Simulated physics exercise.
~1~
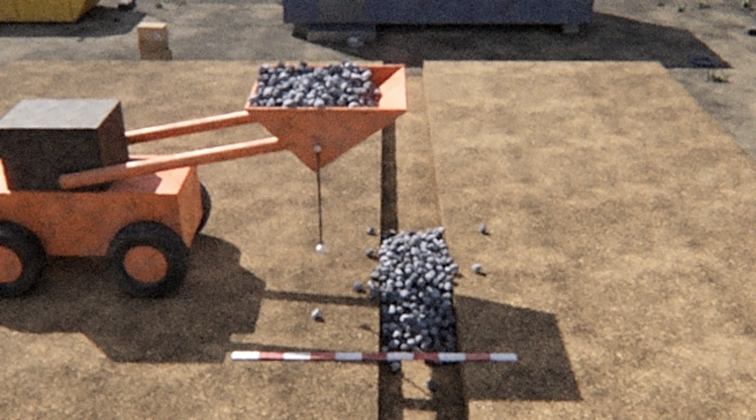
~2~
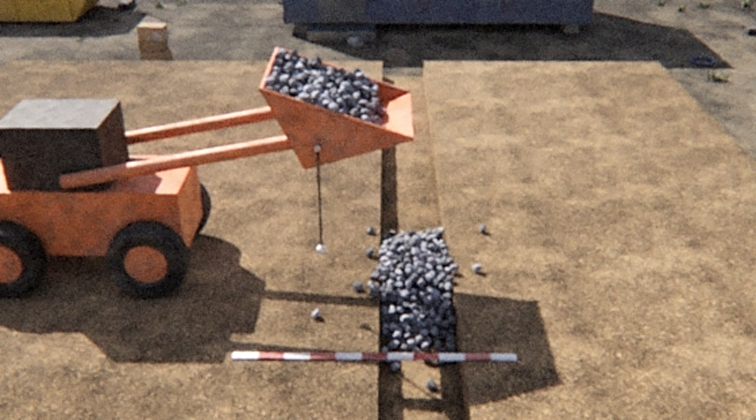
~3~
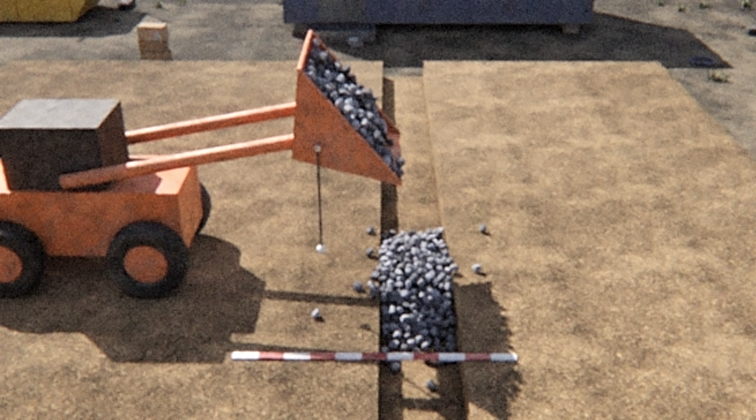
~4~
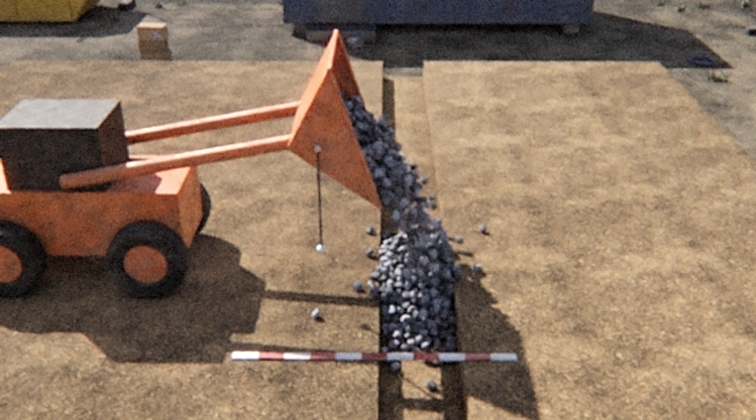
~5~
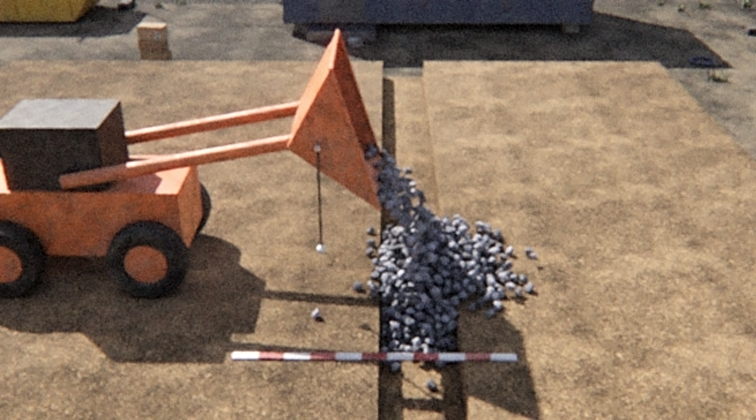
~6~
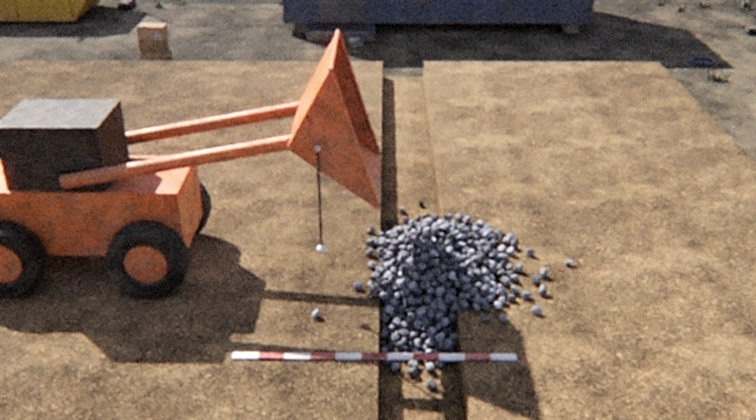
On a sunlit dirt work site seen from a raised, still viewpoint, an orange loader with a dark cab stands at left, its raised bucket full of grey rocks. A narrow trench runs away from the viewer in front of it, partly filled by an earlier heap, with a red and white striped staff lying across. The bucket tips forward to the right, and the rocks slide towards its lip. They pour down onto the heap, which swells and spreads over the trench's right edge. Finally the bucket hangs empty, still tilted, above a broad pile with a few stray stones at right.
